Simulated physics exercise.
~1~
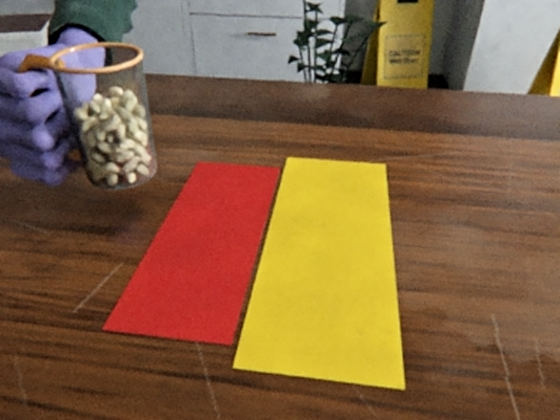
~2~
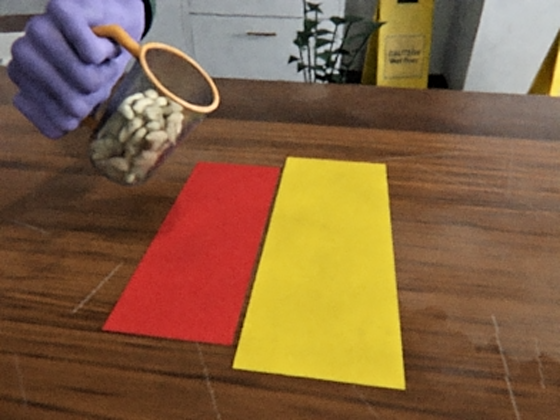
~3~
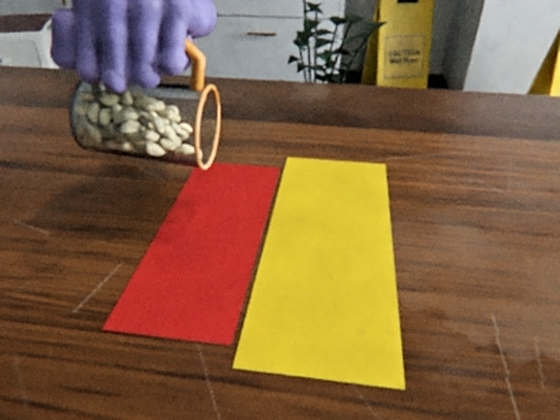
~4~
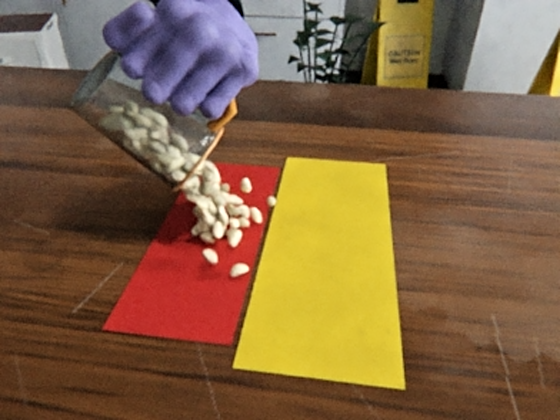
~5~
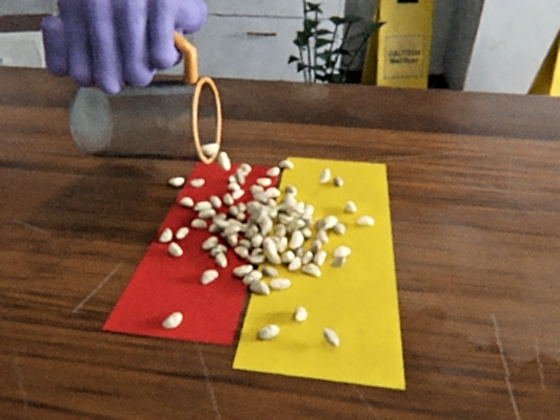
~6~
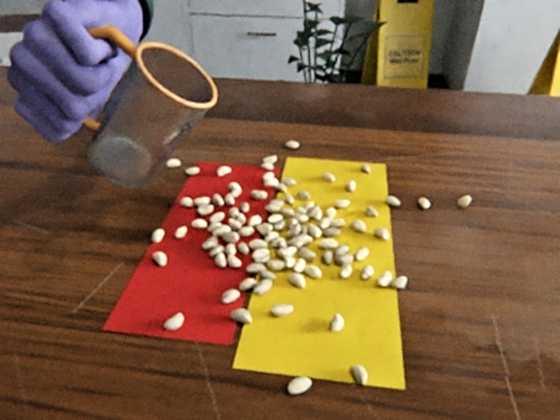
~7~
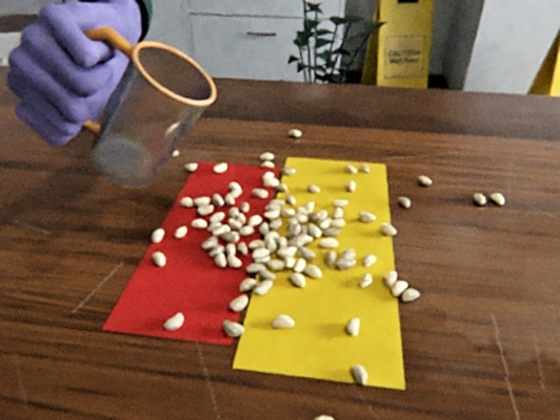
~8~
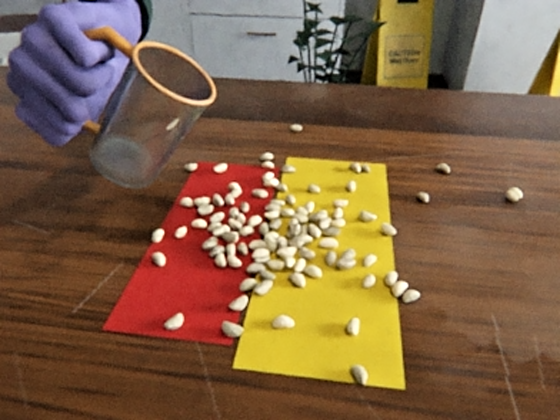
To begin with, a purple-gloved hand holds a clear cup with an orange rim, full of white beans, upright beside a red mat and a yellow mat on a wooden table. The hand moves the cup right and tips it onto its side above the red mat. Tilted further, the cup pours beans onto the red mat, and they spread across to the yellow one. The hand then turns the emptied cup partly back up, while a few beans scatter beyond the mats. Finally, the cup stays leaning in the hand, with most beans lying across both mats and several on the bare table.
